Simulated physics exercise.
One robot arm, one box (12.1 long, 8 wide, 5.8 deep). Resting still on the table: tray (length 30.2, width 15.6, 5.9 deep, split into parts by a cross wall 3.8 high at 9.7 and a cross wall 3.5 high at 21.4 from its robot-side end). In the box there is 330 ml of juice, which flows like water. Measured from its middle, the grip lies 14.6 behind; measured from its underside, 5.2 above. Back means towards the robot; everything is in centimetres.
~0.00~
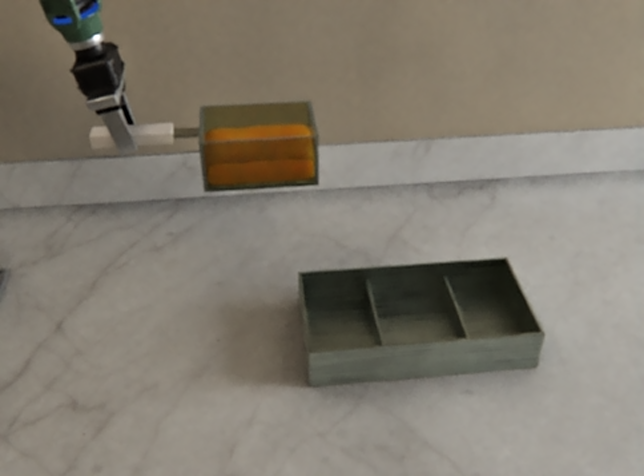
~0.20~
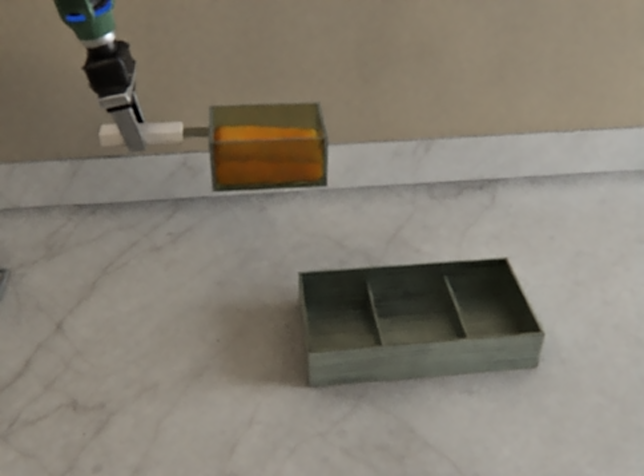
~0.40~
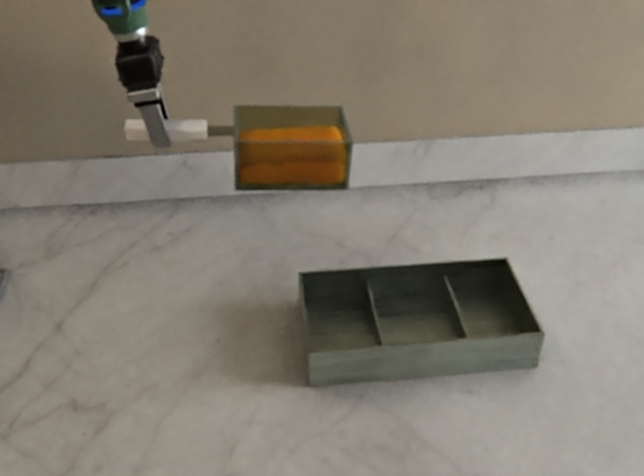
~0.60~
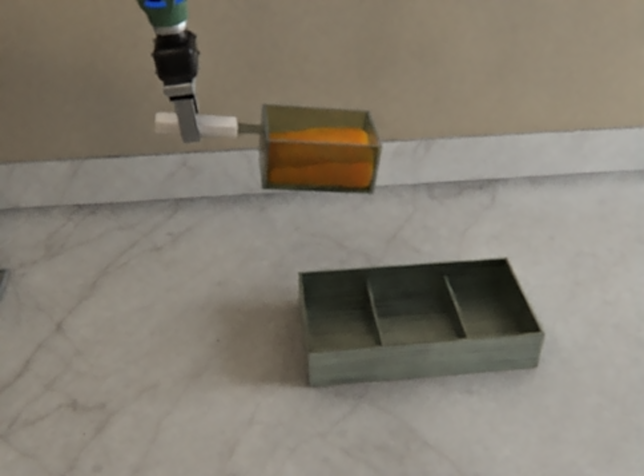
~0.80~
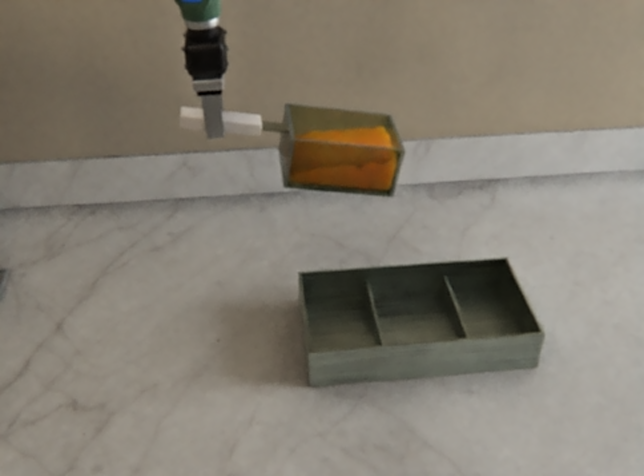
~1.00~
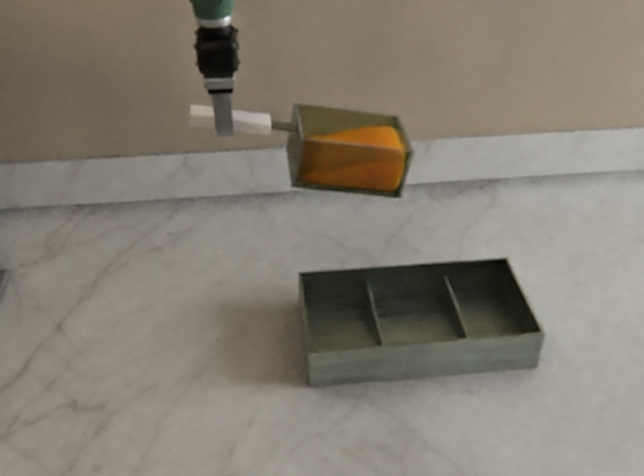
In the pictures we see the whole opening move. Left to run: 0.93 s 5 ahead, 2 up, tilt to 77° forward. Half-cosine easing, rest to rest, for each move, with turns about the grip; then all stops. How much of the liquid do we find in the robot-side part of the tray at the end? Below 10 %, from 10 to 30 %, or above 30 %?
Above 30 %.
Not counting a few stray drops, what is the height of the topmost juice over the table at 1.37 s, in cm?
Looks like it gets up to about 27 centimetres.
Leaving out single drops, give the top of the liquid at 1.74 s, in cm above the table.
Leaving out stray drops, the liquid gets up to around 20 cm.
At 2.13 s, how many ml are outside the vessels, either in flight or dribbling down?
Estimate: Around 25 ml.
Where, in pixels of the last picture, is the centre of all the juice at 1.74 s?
Centre at roughly (361, 278) px.
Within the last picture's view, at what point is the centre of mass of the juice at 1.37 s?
Near pixel (353, 191).
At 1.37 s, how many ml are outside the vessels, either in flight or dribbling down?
Roughly 5 ml at that moment.
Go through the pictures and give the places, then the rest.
The first frame shows box floor at (260, 165), level; upper third of the juice around (258, 144), from x 205 to 315, top at y 125; 330 ml in the box.
The second frame shows box floor at (268, 166), tilted 1° forward; upper third of the juice around (255, 144), from x 215 to 320, top at y 125.
The third frame shows box floor at (289, 167), tilted 4° forward; upper third of the juice around (292, 145), from x 240 to 345, top at y 125.
The fourth frame shows box floor at (315, 169), tilted 7° forward; upper third of the juice around (321, 147), from x 265 to 375, top at y 130.
The fifth frame shows box floor at (335, 170), tilted 10° forward; upper third of the juice around (345, 147), from x 285 to 395, top at y 125.
The sixth frame shows box floor at (342, 170), tilted 11° forward; upper third of the juice around (361, 147), from x 295 to 405, top at y 125; 330 ml in the box.
By 1.37 s, tilted 34° forward, liquid up to 28 above the table; 325 ml in the box, 5 ml in the air or running down outside.
By 1.74 s, tilted 71° forward, liquid up to 24 above the table; 145 ml in the box, 130 ml in the middle part, 10 ml in the robot-side part, 45 ml in the air or running down outside.
By 2.13 s, tilted 77° forward, liquid up to 60 above the table; 130 ml in the middle part, 100 ml in the robot-side part, 65 ml in the box, 10 ml on the table or floor, 5 ml in the far-side part, 25 ml in the air or running down outside.
By 2.93 s, tilted 77° forward, liquid up to 18 above the table; 130 ml in the middle part, 125 ml in the robot-side part, 45 ml in the box, 25 ml on the table or floor, 5 ml in the far-side part.
Final state, 130 ml in the middle part, 125 ml in the robot-side part, 45 ml in the box, 25 ml on the table or floor, 5 ml in the far-side part. That is 38 % in the robot-side part of the tray.
